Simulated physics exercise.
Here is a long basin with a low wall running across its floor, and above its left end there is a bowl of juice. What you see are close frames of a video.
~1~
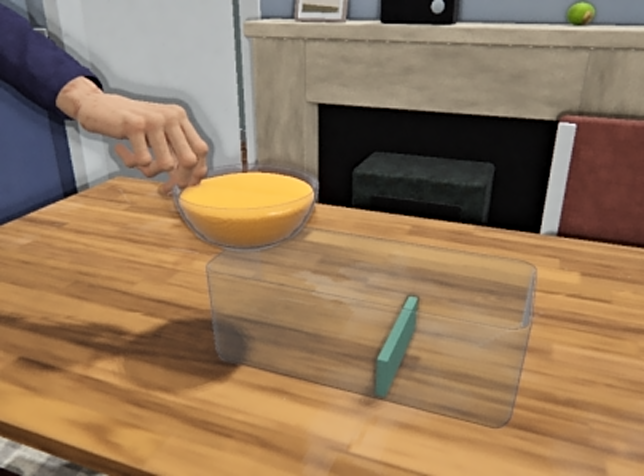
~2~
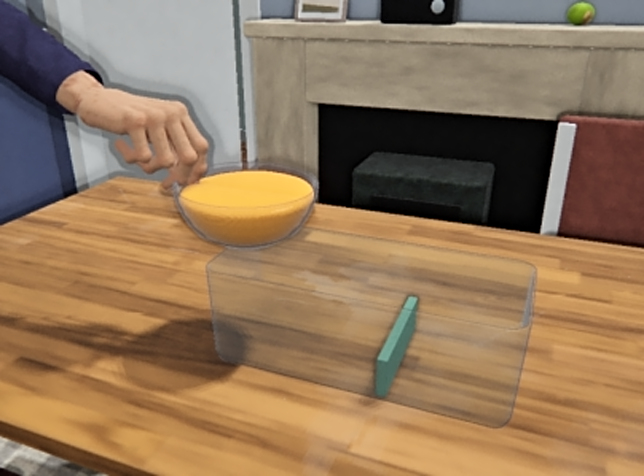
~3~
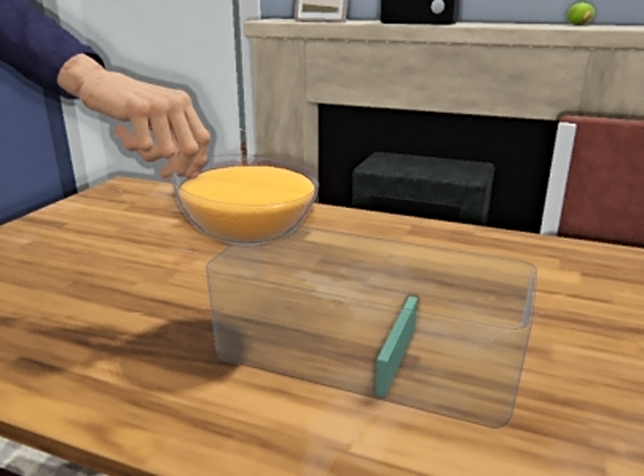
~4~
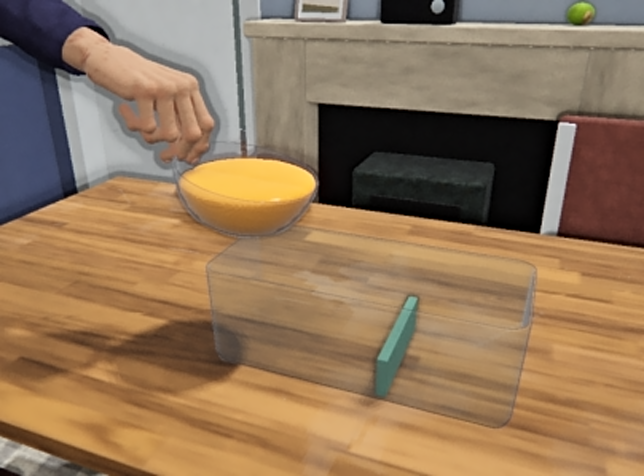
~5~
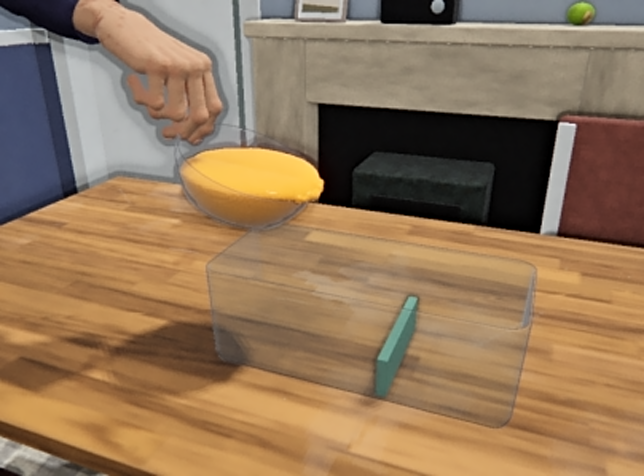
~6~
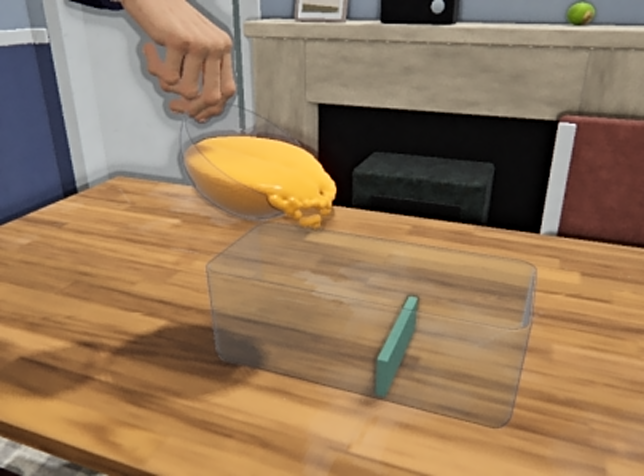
A bowl of orange juice tilts right beneath a hand and pours over its rim.
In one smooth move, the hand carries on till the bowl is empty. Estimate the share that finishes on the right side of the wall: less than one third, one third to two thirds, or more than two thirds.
The right side ends up with one third to two thirds.
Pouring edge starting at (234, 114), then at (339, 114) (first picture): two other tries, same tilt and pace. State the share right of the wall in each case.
Close to 10 % for the first start and close to 75 % for the second.
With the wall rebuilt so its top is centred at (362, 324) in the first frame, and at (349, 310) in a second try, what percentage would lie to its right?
Note: Roughly 80 % in case one, 90 % in case two.
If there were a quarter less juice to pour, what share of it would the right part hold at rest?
Roughly 40 in a hundred.
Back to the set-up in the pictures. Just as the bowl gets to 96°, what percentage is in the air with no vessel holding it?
Estimate: Some 40 per cent.
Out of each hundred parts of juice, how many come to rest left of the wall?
That works out near 45 in every hundred.
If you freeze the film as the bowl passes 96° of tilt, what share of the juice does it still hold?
I'd put it at some 10 in a hundred.
A moment on, the bowl is tipped on its side and 8 per cent is still to pour, 29 is left of the wall and 21 right of it.
Next, the bowl is tipped right over and 0 per cent is still to pour, 40 is left of the wall and 51 right of it.
Then the bowl is tipped right over and 0 per cent is still to pour, 47 is left of the wall and 52 right of it.
Later the bowl is tipped right over and 0 per cent is still to pour, 47 is left of the wall and 52 right of it.
At rest 47 per cent lies left of the wall, 52 right of it and 1 outside.
